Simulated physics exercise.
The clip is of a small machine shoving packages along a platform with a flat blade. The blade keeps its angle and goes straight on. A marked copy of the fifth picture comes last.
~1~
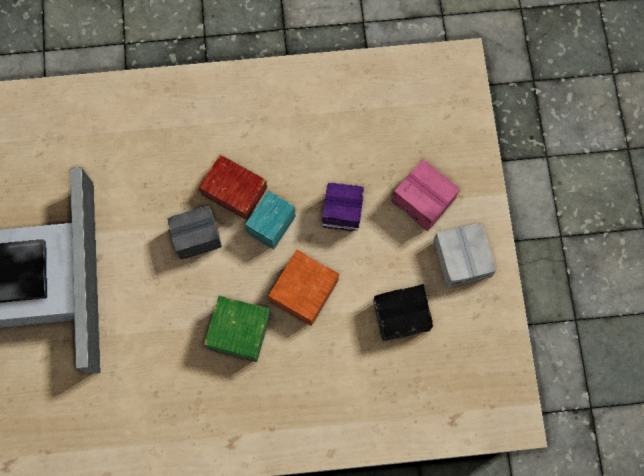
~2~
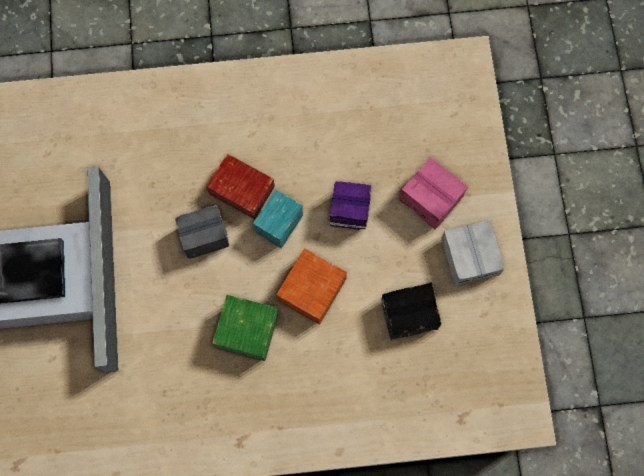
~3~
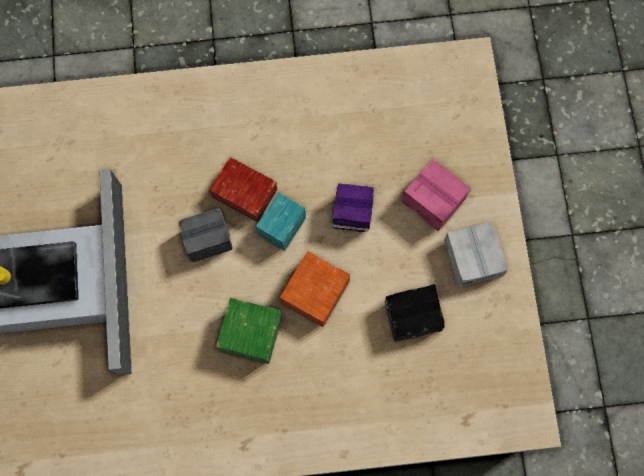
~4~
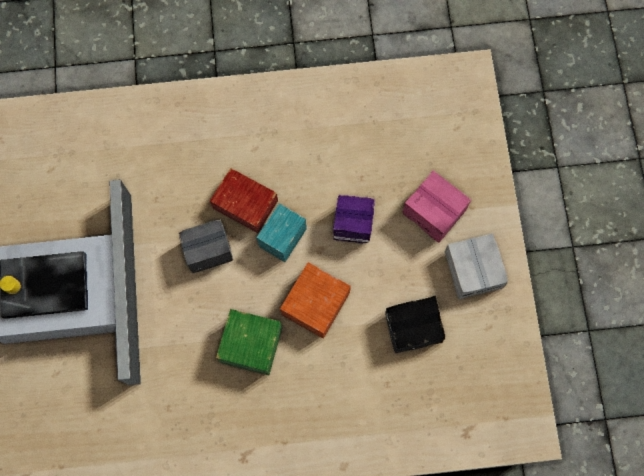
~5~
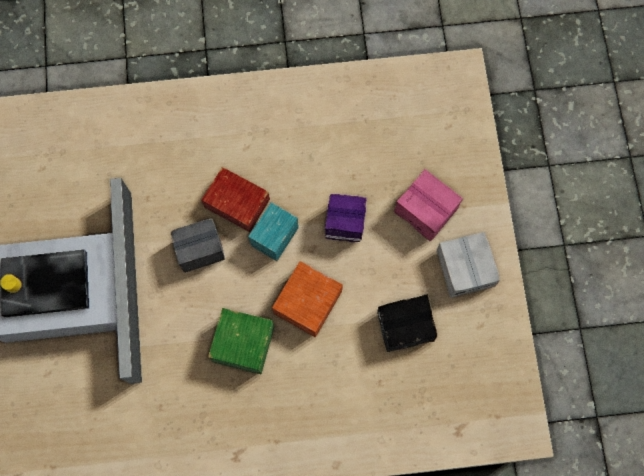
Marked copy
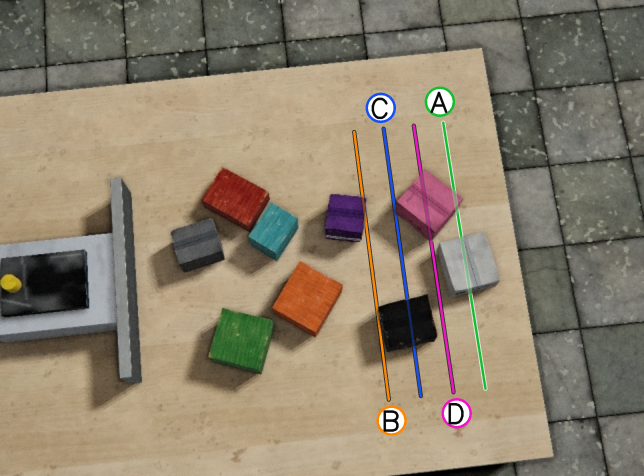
On a wooden platform, a flat-bladed machine moves right toward scattered coloured blocks without touching them.
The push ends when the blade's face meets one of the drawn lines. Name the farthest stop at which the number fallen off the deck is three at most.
The farthest such stop is D.
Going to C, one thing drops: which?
It is the pink box.
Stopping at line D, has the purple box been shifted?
By then, yes.
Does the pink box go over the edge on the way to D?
Yes.
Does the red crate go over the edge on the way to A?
No.
On the marked copy, A at (463, 250); B at (371, 260); C at (401, 257); D at (433, 253).
Following D. Soon after the start, robot (165, 270); red crate (269, 191); green crate (274, 335).
Later, robot (278, 258); pink box (483, 194); purple box (436, 195).
In the end, robot (365, 248); pink box over the edge; white box over the edge; three fallen.
As for the rest, A drops six; B is within the limit but short; C is within the limit but short.
